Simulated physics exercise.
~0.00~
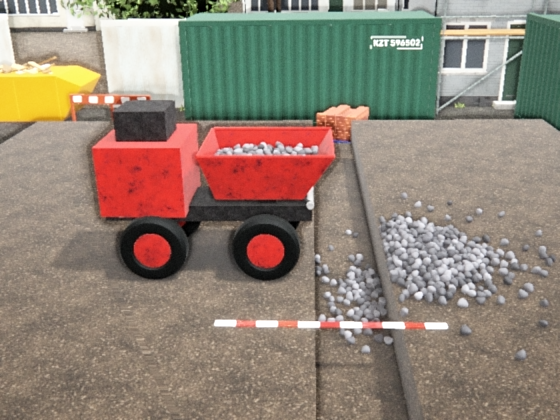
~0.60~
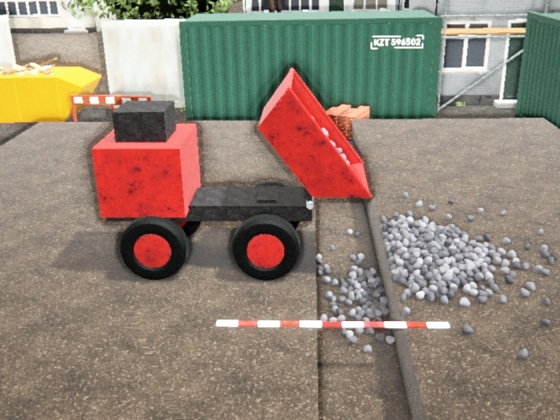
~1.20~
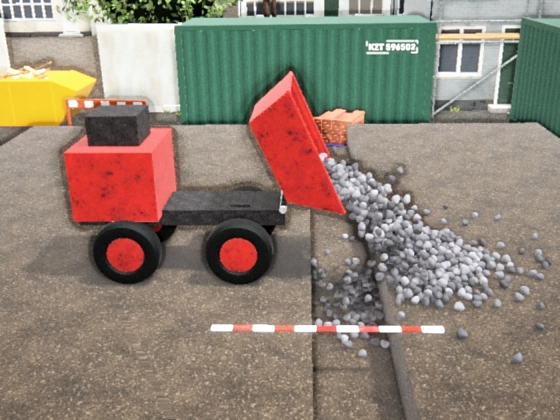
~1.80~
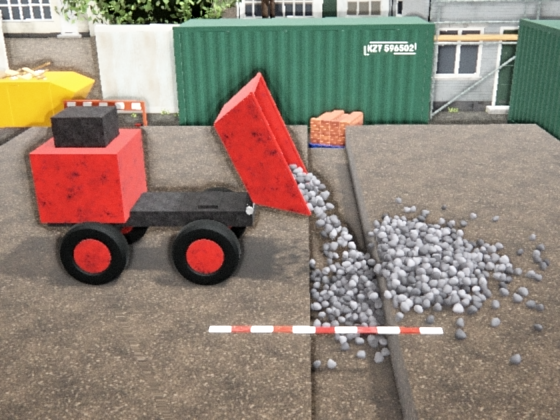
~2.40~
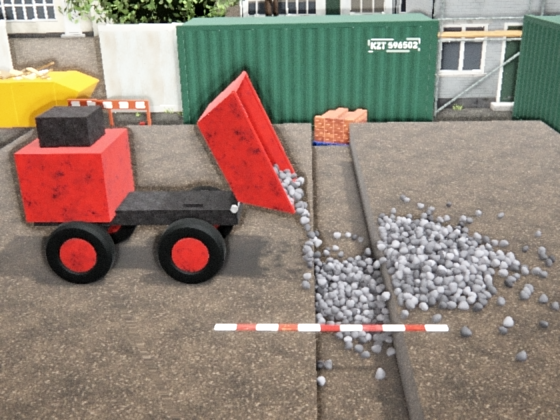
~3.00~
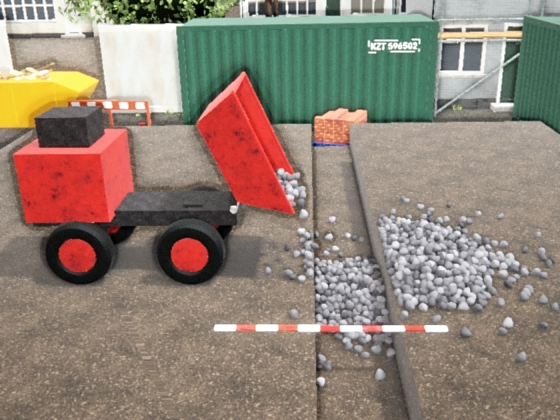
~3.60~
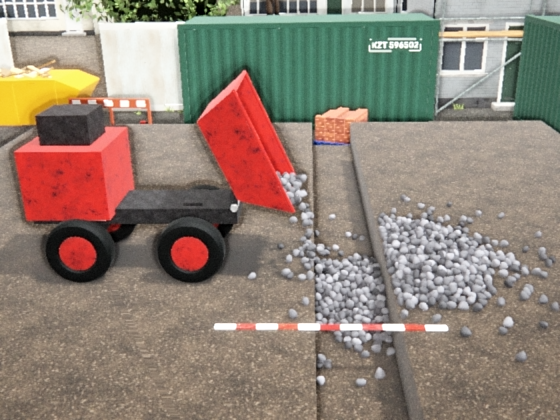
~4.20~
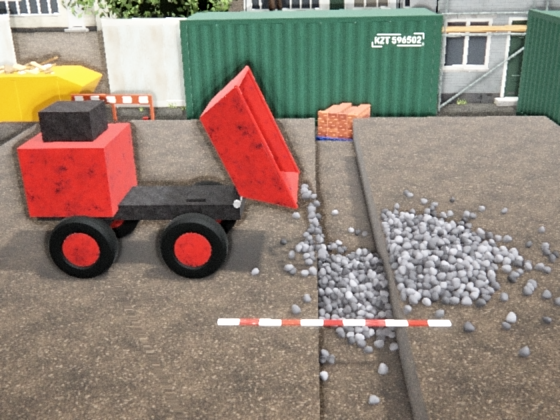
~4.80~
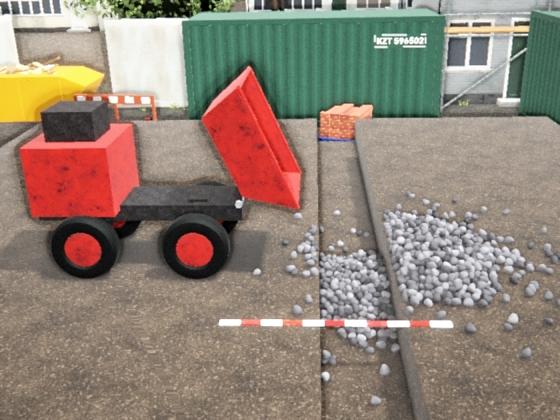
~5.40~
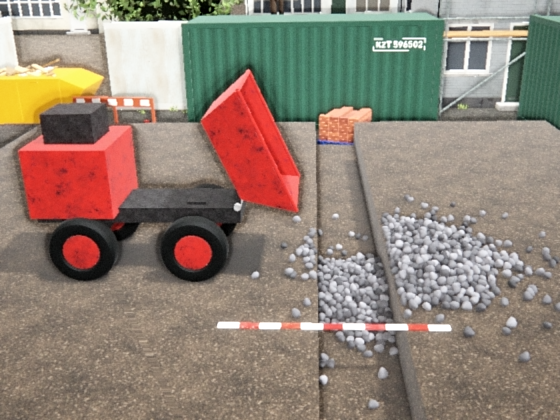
Red site dumper tipping its skip and backing away left, pouring grey stones mostly into a trench beside an earlier heap.
